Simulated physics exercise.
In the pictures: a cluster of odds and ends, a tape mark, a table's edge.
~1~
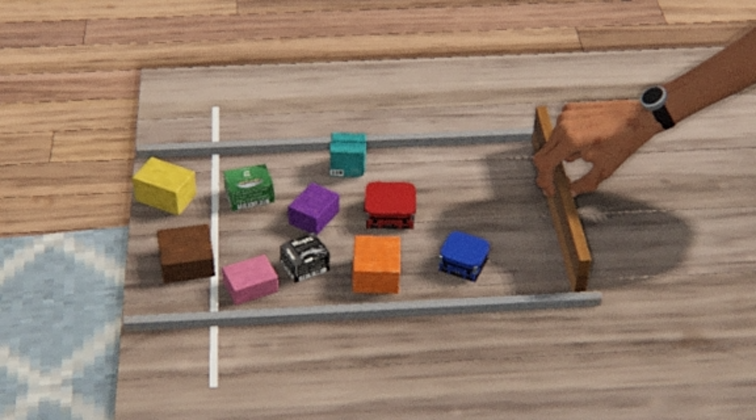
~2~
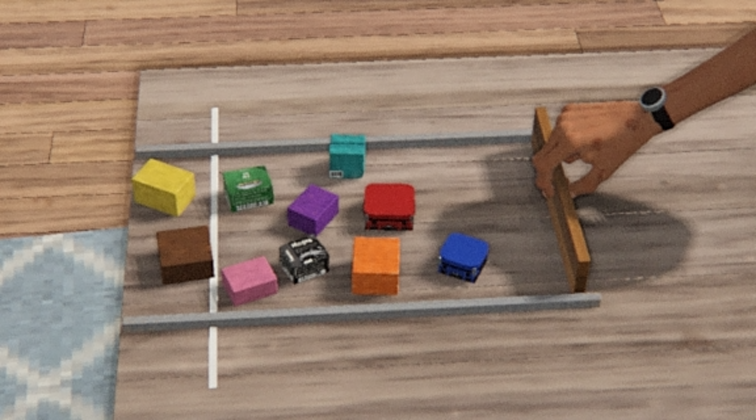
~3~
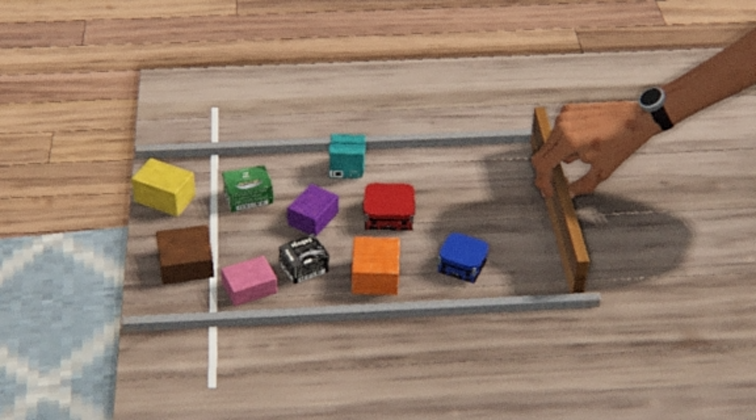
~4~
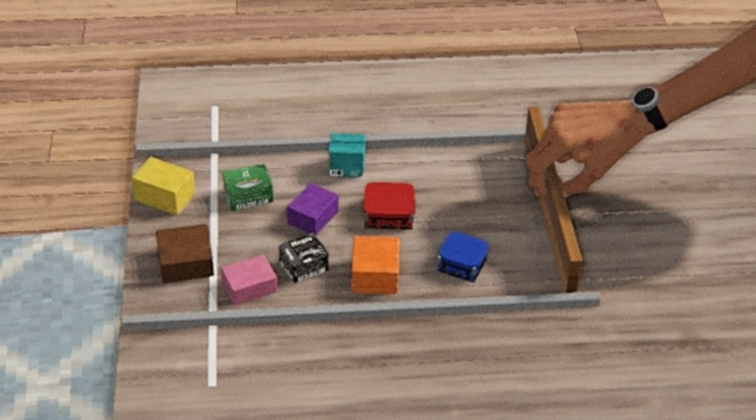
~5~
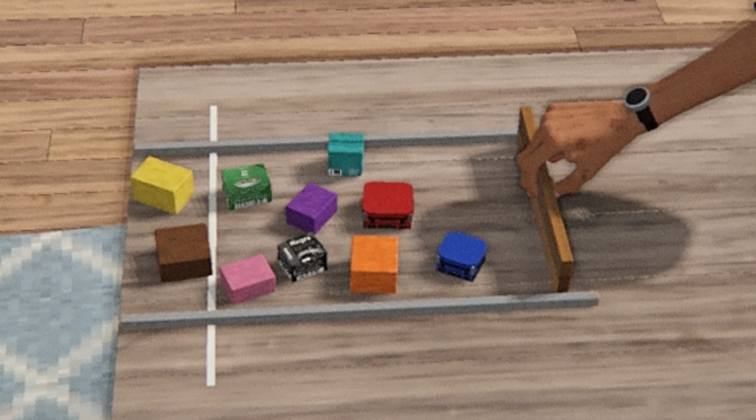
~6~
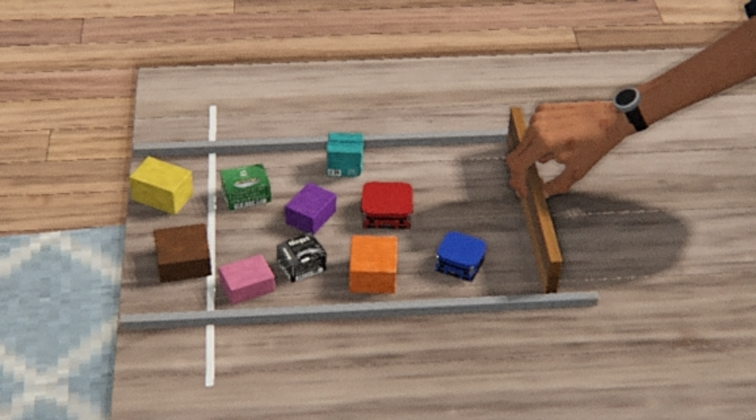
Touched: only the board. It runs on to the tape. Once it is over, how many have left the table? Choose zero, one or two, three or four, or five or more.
Three or four of them have left the table.
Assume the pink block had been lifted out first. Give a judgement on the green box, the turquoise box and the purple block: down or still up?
So: The green box does not drop, the turquoise box does not drop, the purple block does not drop.
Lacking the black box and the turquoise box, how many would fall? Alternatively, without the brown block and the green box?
2 in the first try, 2 in the second.
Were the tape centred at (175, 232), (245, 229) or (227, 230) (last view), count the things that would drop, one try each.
Try by try, 6, 1 and 1.
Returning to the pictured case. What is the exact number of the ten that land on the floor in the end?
Exactly 3.
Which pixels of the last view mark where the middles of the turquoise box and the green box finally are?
First (194, 152), then (188, 182).
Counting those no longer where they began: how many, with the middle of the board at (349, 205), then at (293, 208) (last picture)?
At the first point the count is 7, at the second it's 9.
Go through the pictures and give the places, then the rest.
The first picture shows yellow block (165, 186); brown block (186, 254); pink block (250, 280); board (559, 196); tape (215, 231).
The second picture shows brown block (186, 255); green box (248, 188).
The third picture shows pink block (249, 281); black box (304, 259).
The fourth picture shows yellow block (164, 186); board (551, 197).
The fifth picture shows brown block (184, 252); orange block (374, 264).
The sixth picture shows yellow block (162, 186); brown block (183, 253); pink block (247, 279); board (533, 197); tape (212, 230).
A little later, none off yet; yellow block at rest near (162, 186); brown block at rest near (183, 253); pink block at rest near (247, 279).
Next, none off yet; yellow block at rest near (162, 186); brown block shifted a little near (158, 254); pink block shifted about its own width near (196, 287).
When it is over, the number that fall off is three or four; down, black box, pink block and brown block.
